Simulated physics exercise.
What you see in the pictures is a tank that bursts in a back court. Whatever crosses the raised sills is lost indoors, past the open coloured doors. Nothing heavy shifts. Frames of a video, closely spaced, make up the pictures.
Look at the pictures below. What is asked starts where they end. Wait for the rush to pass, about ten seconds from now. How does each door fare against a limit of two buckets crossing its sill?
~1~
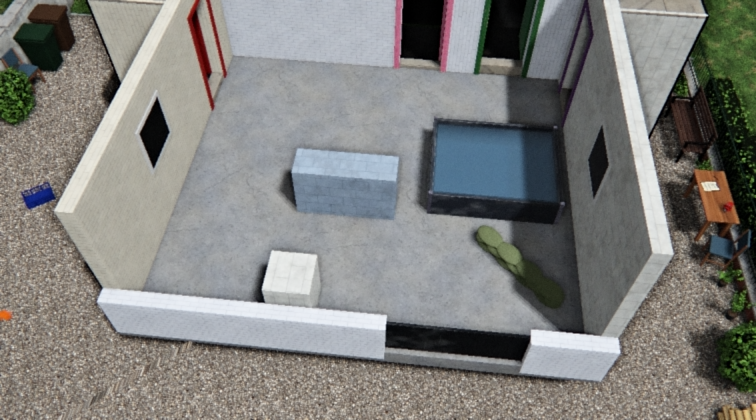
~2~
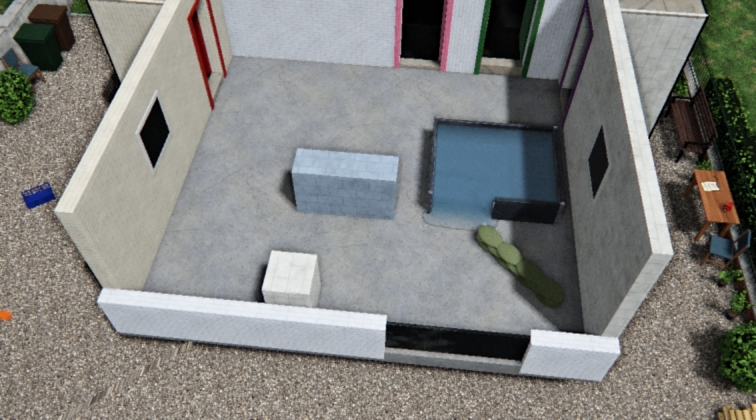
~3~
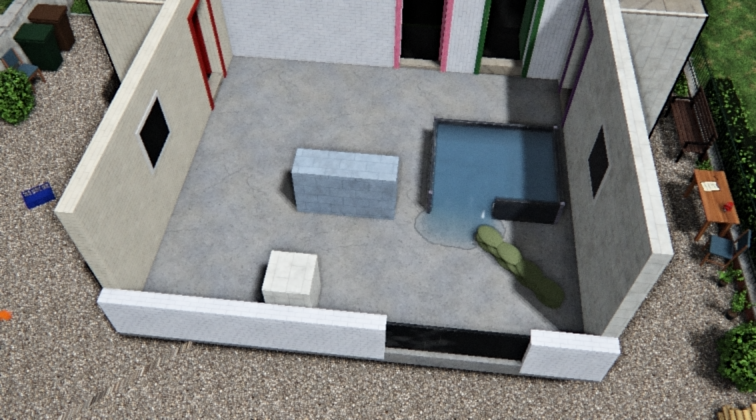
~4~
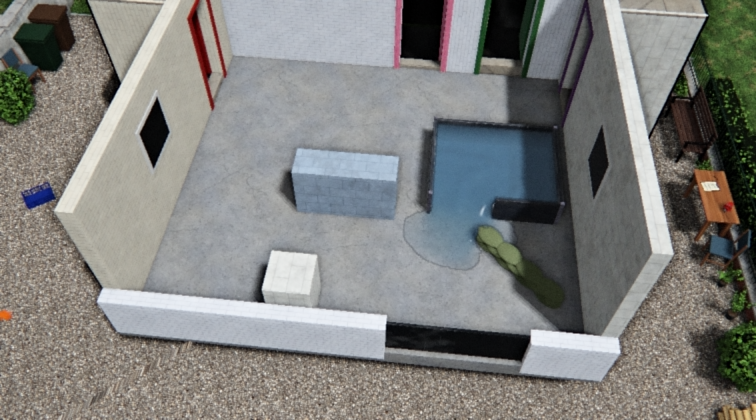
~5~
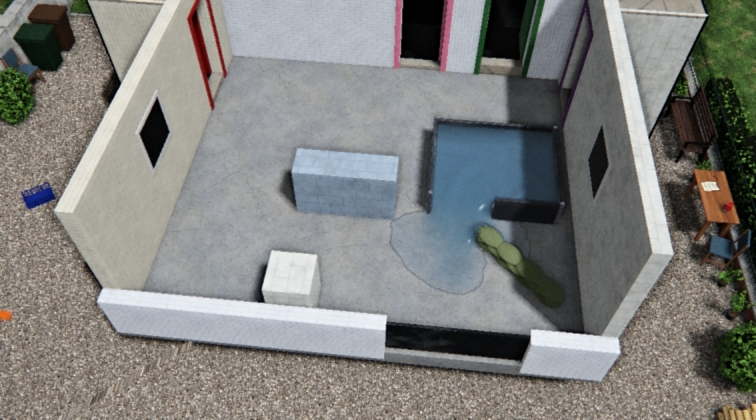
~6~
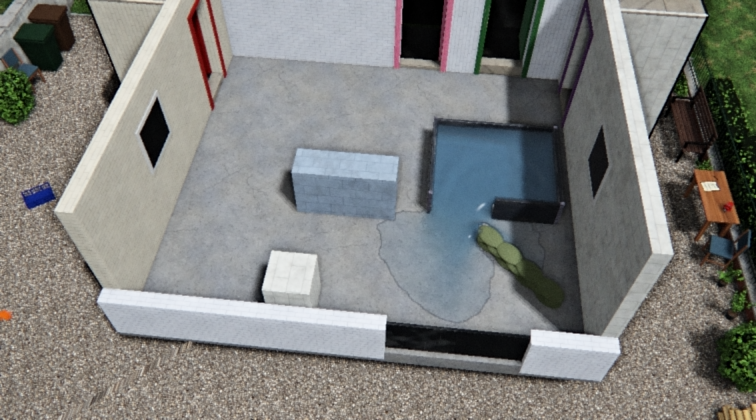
The purple door stays within the limit. The green door stays within the limit. The red door stays within the limit. The pink door stays within the limit.
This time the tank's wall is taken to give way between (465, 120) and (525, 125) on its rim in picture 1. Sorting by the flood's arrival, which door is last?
The red door.
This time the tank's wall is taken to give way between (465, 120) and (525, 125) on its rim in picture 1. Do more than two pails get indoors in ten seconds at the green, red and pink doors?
Green falls short, red falls short, pink exceeds the limit.
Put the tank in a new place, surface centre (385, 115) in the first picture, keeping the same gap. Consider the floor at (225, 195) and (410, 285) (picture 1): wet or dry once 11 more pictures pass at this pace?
Point 1: Soaked through; point 2: Not wet.
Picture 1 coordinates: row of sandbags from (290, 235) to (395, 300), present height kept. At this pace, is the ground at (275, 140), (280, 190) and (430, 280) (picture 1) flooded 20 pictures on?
Going point by point, they'd be unwetted, unwetted and wetted.
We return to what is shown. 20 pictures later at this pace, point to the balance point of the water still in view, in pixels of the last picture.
At roughly (452, 236).
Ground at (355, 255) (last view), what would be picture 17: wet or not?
Call it swamped.
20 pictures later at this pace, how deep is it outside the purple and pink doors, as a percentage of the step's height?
Around 0 in a hundred for the first and 0 in a hundred for the second.
A moment on, water covers 15 % of the floor; the purple door not reached, the green door not reached, the red door not reached, the pink door not reached.
Next, water covers 20 % of the floor; the purple door not reached, the green door not reached, the red door not reached, the pink door not reached.
Then, water covers 30 % of the floor; the purple door not reached, the green door not reached, the red door not reached, the pink door not reached.
Later, water covers 45 % of the floor; the purple door wet at the sill, nothing in, the green door not reached, the red door not reached, the pink door not reached.
In the end, water covers 65 % of the floor; the purple door wet at the sill, nothing in, the green door wet at the sill, nothing in, the red door wet at the sill, nothing in, the pink door not reached.
